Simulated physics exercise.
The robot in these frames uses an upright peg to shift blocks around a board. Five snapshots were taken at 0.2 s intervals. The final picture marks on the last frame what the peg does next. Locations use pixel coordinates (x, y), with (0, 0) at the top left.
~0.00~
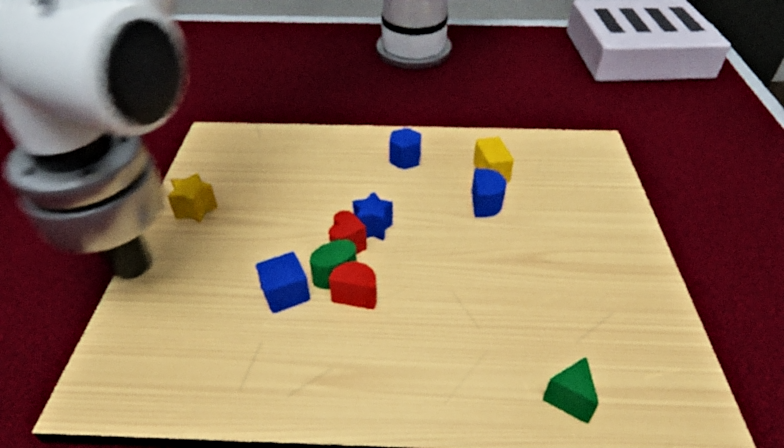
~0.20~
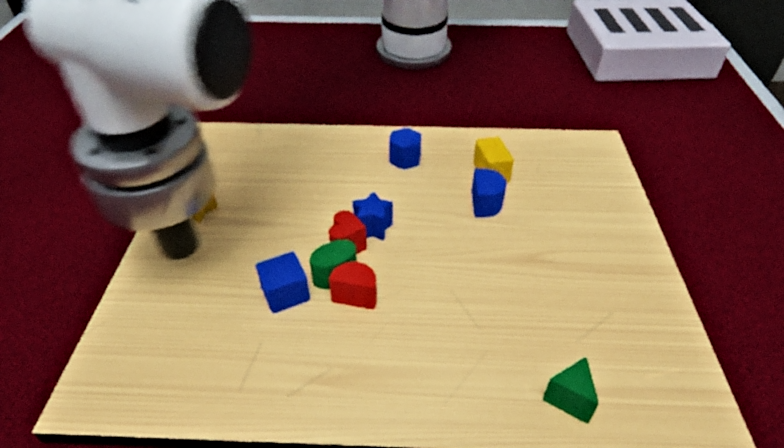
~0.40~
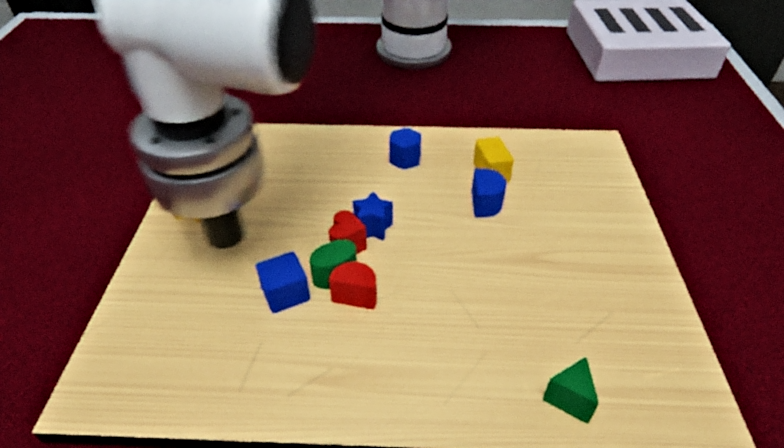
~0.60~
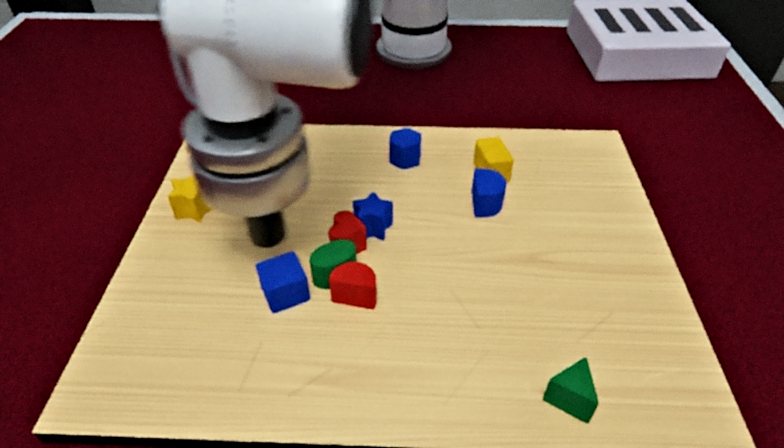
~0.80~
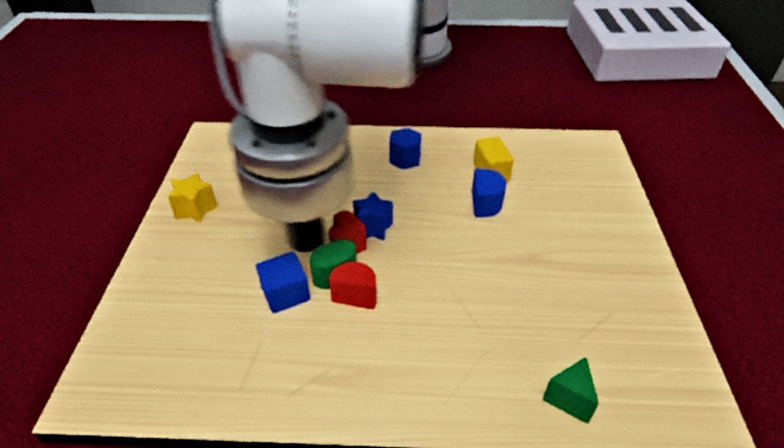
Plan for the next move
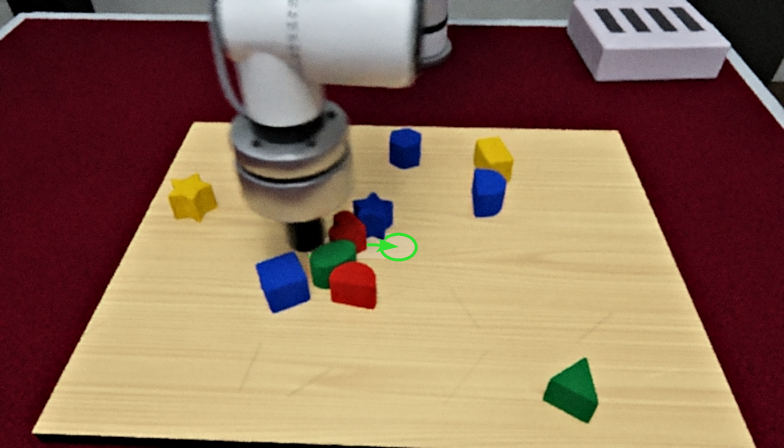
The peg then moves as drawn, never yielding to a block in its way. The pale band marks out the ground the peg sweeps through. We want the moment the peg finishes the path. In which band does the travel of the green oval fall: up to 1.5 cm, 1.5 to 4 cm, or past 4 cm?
Displaced less than 1.5 cm.
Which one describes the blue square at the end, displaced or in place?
Once the path is done, it remains where it sat before.
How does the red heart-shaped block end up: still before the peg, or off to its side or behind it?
By then it is in front of the peg.
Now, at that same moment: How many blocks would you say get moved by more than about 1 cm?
Total: Two.
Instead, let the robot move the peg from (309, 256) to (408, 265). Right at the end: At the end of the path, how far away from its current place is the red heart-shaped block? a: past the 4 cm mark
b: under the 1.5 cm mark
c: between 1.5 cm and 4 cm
My pick is a.
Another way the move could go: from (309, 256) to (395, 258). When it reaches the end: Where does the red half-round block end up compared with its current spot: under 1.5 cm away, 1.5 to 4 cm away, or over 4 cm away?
It shifts 1.5 to 4 cm.
The drawn path runs from (309, 256) via (339, 248) and (369, 245), ending at (399, 247).
On the path given first. Halfway along, peg (353, 229); red heart-shaped block (383, 221), turned 15° anticlockwise; blue star (389, 197), turned 45° anticlockwise.
At the end, peg (399, 230); blue square not moved; green oval not moved; red heart-shaped block (430, 221), turned 15° anticlockwise; blue star (398, 196), turned 85° anticlockwise.
